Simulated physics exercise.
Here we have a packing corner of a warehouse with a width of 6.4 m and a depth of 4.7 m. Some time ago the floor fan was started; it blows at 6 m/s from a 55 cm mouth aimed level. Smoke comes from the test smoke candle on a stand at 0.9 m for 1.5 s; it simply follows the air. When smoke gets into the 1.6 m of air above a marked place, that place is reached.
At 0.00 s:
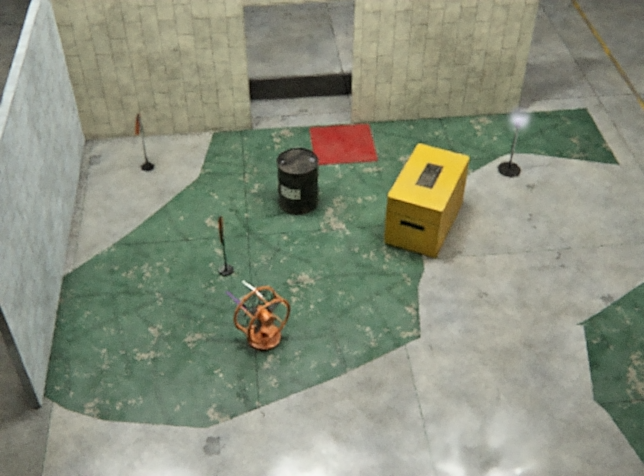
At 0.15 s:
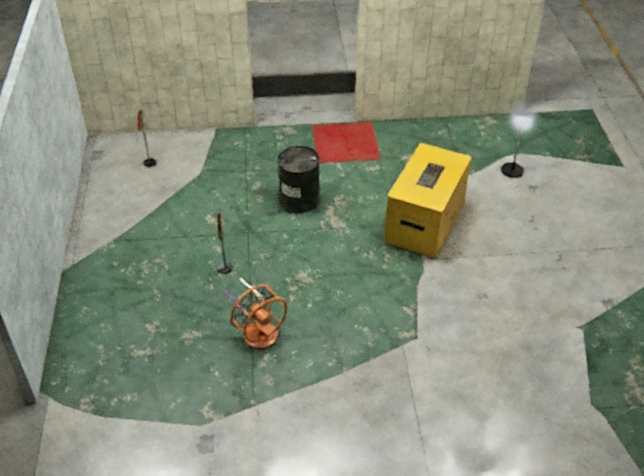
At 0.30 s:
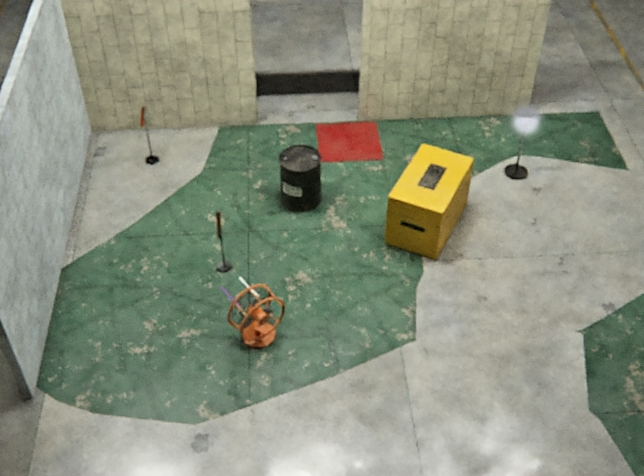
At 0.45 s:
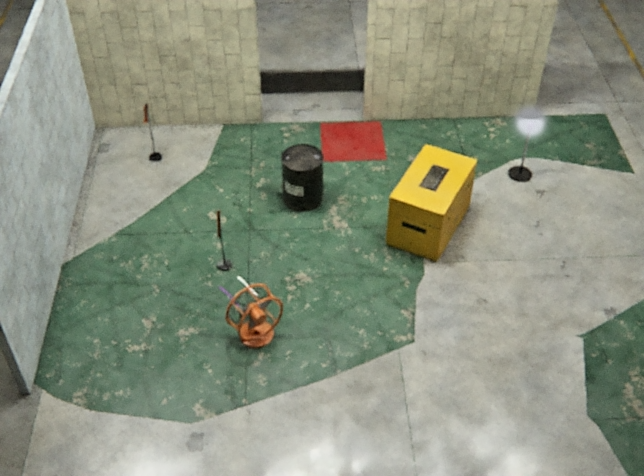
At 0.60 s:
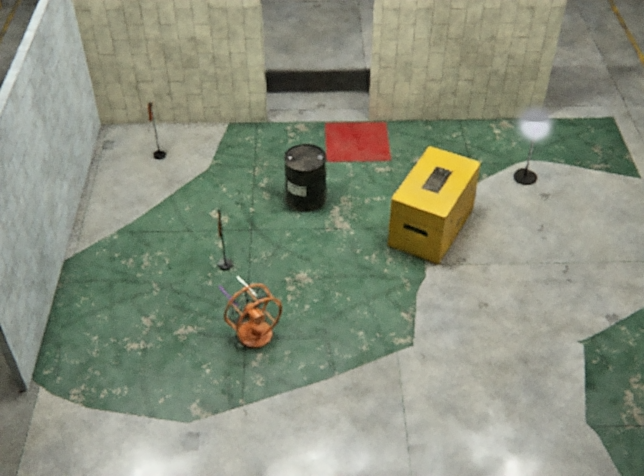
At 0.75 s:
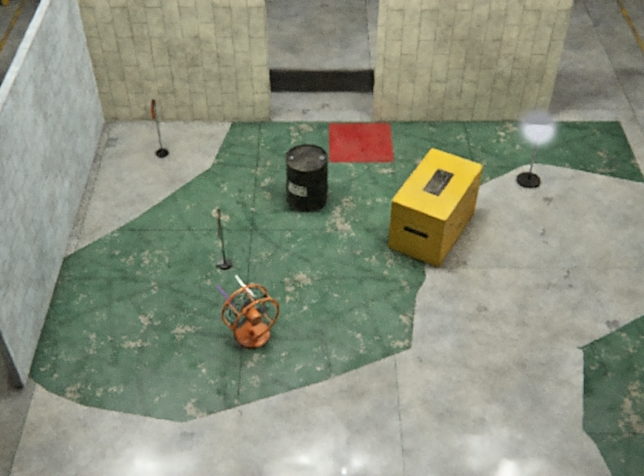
A warehouse corner with pale block walls and a grey floor patched with worn green is seen from high up. An orange floor fan stands at lower left near a ribbon stand, with another stand behind, a black barrel and red mat farther back, and a yellow case right of centre. The camera drifts slightly sideways around the scene as the small pale smoke puff at upper right swells a little.
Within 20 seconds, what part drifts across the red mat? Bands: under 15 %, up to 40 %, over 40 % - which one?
Estimate: Under 15 %.
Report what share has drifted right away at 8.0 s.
Estimate: Around 1 %.
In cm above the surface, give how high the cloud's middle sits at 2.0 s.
I'd say around 90 centimetres.
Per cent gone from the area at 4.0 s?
Estimate: Some 0 in a hundred.
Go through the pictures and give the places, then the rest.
In the first picture, the smoke is thickest near (519, 118), the test smoke candle on a stand stands at (517, 128) and the floor fan is at (262, 315).
In the second picture, the smoke is thickest near (523, 118) and the red mat is centred on (345, 142).
In the third picture, the smoke is thickest near (526, 119), a ribbon ends at (221, 238) and a ribbon ends at (142, 127).
In the fourth picture, the smoke is thickest near (530, 121), the top of a packing case is at (434, 178) and the top of a barrel is at (302, 157).
In the fifth picture, the smoke is thickest near (535, 124).
In the sixth picture, the smoke is thickest near (538, 127) and a ribbon ends at (154, 119).
By 2.0 s, 0 % is gone from the area; 0 % has passed over the red mat, and the middle of the rest is near (533, 125).
By 4.0 s, 0 % is gone from the area; 0 % has passed over the red mat, and the middle of the rest is near (521, 120).
By 8.0 s, 1 % is gone from the area; 0 % has passed over the red mat, and the middle of the rest is near (502, 108).
By 20.0 s, 86 % is gone from the area; 0 % has passed over the red mat.
